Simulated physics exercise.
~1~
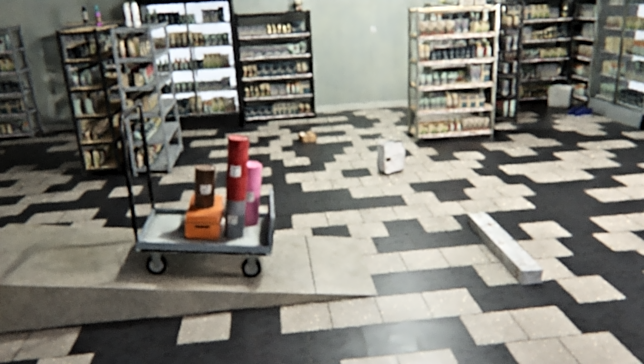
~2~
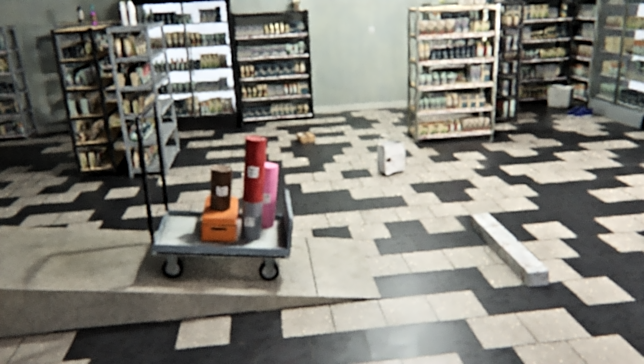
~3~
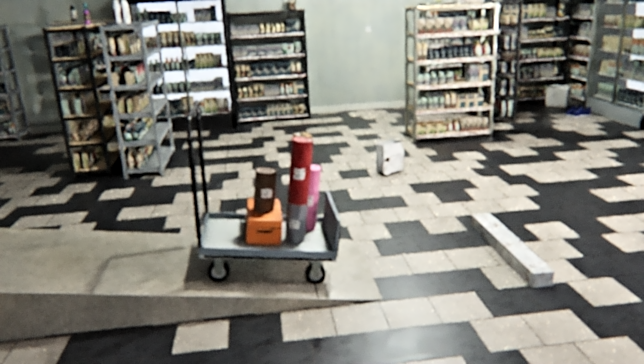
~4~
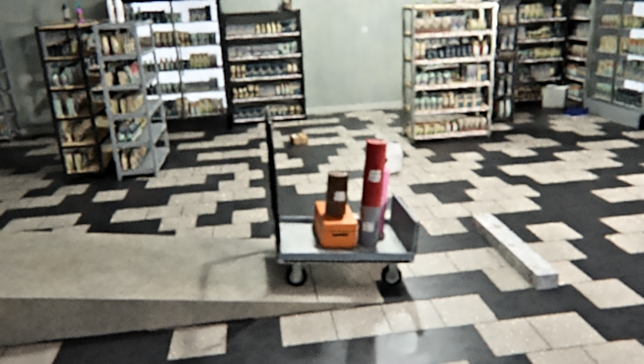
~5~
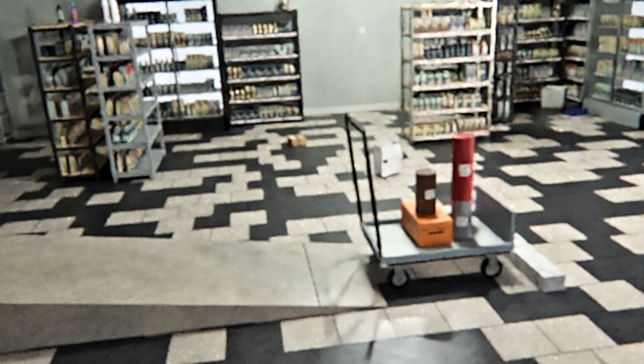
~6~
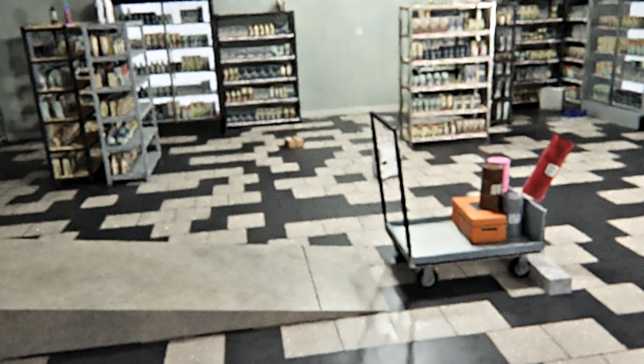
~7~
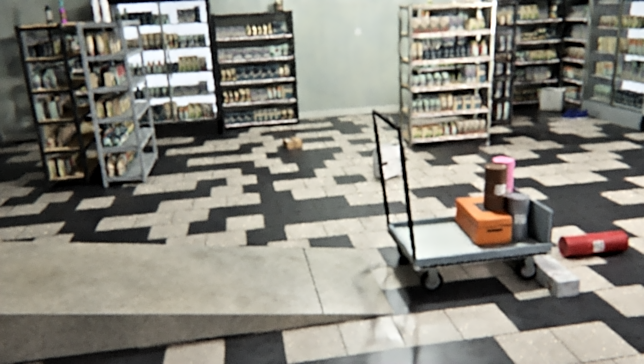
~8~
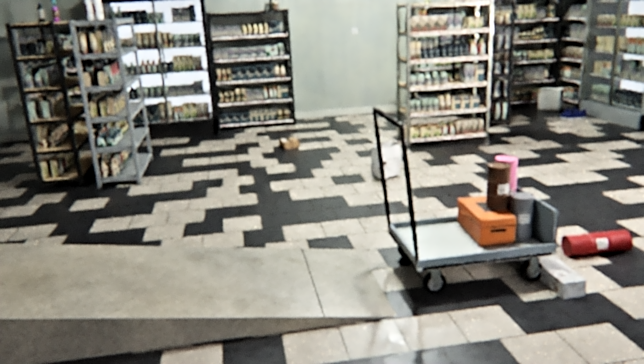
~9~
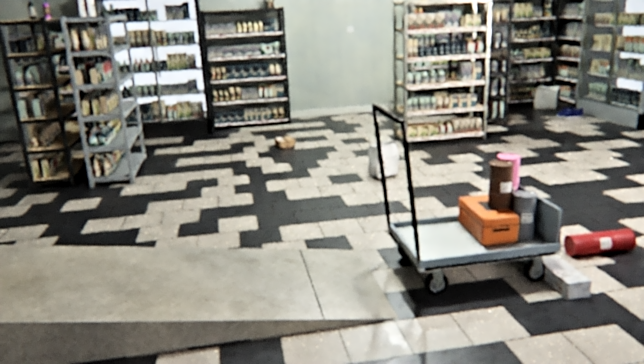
The clip opens on a flat trolley rolling rightward down a low ramp in a shop lined with stocked shelves, with nobody holding it. It carries an orange toolbox with a brown canister beside it, a tall red canister, a pink one and a grey one. The trolley leaves the ramp, crosses the checkered floor and stops at a pale kerb. The red canister tips over the front and drops to the floor beyond. At the end it lies on its side, while the toolbox and the other canisters remain aboard, the brown one still upright.
